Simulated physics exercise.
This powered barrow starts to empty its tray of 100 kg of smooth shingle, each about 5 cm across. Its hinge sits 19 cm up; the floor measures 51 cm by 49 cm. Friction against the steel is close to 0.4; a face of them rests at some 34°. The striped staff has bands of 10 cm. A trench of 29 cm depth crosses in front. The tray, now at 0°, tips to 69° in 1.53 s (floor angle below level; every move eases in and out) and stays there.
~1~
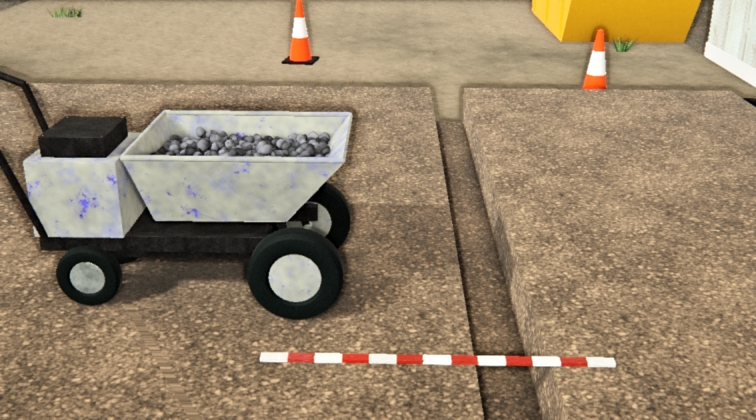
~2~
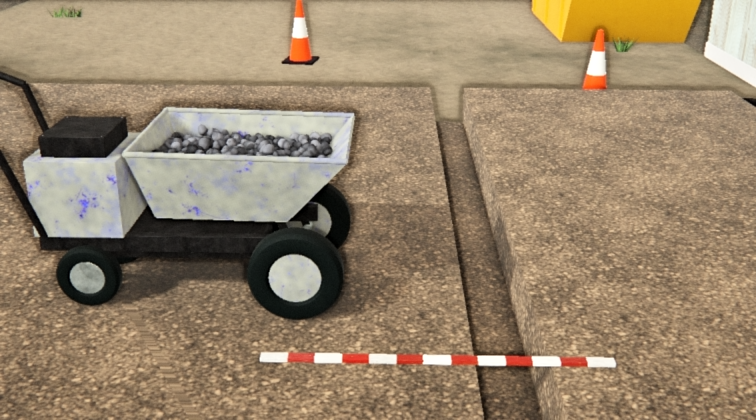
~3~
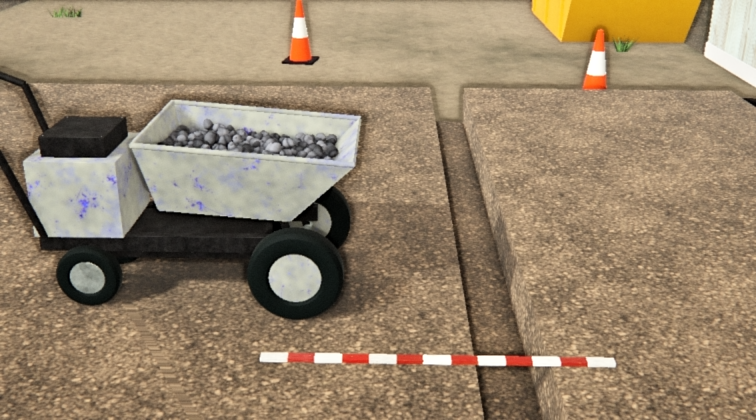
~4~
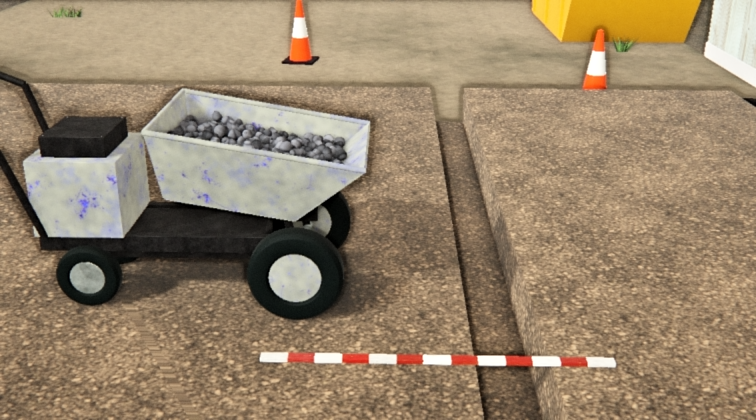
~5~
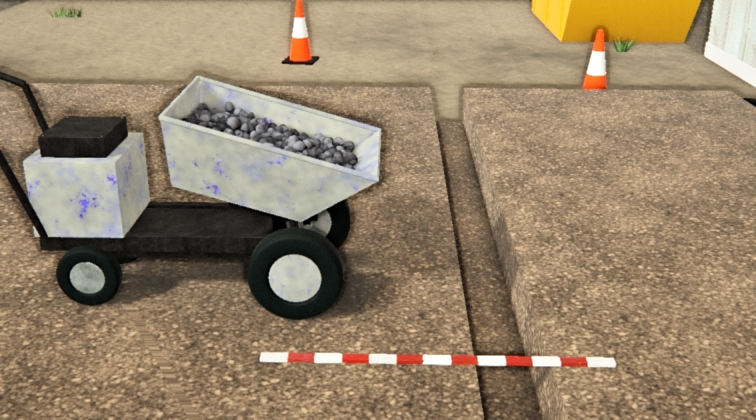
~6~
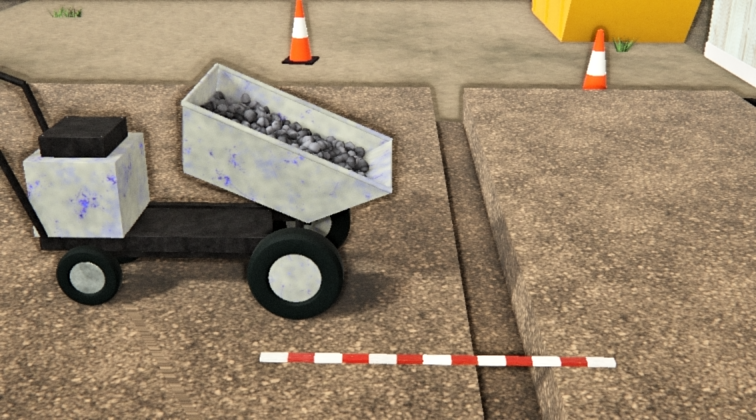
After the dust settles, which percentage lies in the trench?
Some 90 per cent of it.
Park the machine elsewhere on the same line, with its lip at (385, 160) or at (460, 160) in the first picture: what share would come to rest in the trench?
Near 85 per cent from the first place, 15 from the second.
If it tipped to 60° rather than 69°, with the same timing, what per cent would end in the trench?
It would be near 85 per cent.
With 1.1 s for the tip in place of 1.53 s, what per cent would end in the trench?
In that case some 90 per cent.
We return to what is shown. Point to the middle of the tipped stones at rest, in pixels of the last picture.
Around (490, 326).
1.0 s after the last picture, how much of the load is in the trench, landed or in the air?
Some 40 per cent.
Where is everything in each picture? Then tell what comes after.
In the first picture, lip at (344, 161), floor tilted 0°, highest stones at (255, 146).
In the second picture, the tray is at 1°, its lip at (346, 162); the top of the load is at (240, 144).
In the third picture, the tray is at 5°, its lip at (354, 165); the top of the load is at (208, 136).
In the fourth picture, the tray is at 10°, its lip at (365, 171); the top of the load is at (197, 127).
In the fifth picture, the tray is at 16°, its lip at (378, 180); the top of the load is at (207, 114).
In the sixth picture, lip at (391, 191), floor tilted 24°, highest stones at (223, 104).
Then, 0.5 s after the last picture the floor is at 58°, 100 % in the tray; the foremost stones are at (436, 234).
Then, 1.0 s after the last picture the floor is at 69°, 42 % in the tray, 16 % short of the trench, 42 % in the trench; the foremost stones are at (520, 326).
Then, 1.4 s after the last picture the floor is at 69°, 12 % in the tray, 16 % short of the trench, 72 % in the trench; the foremost stones are at (522, 332).
Then, 3.3 s after the last picture the floor is at 69°, 0 % in the tray, 10 % short of the trench, 90 % in the trench; the foremost stones are at (524, 322).
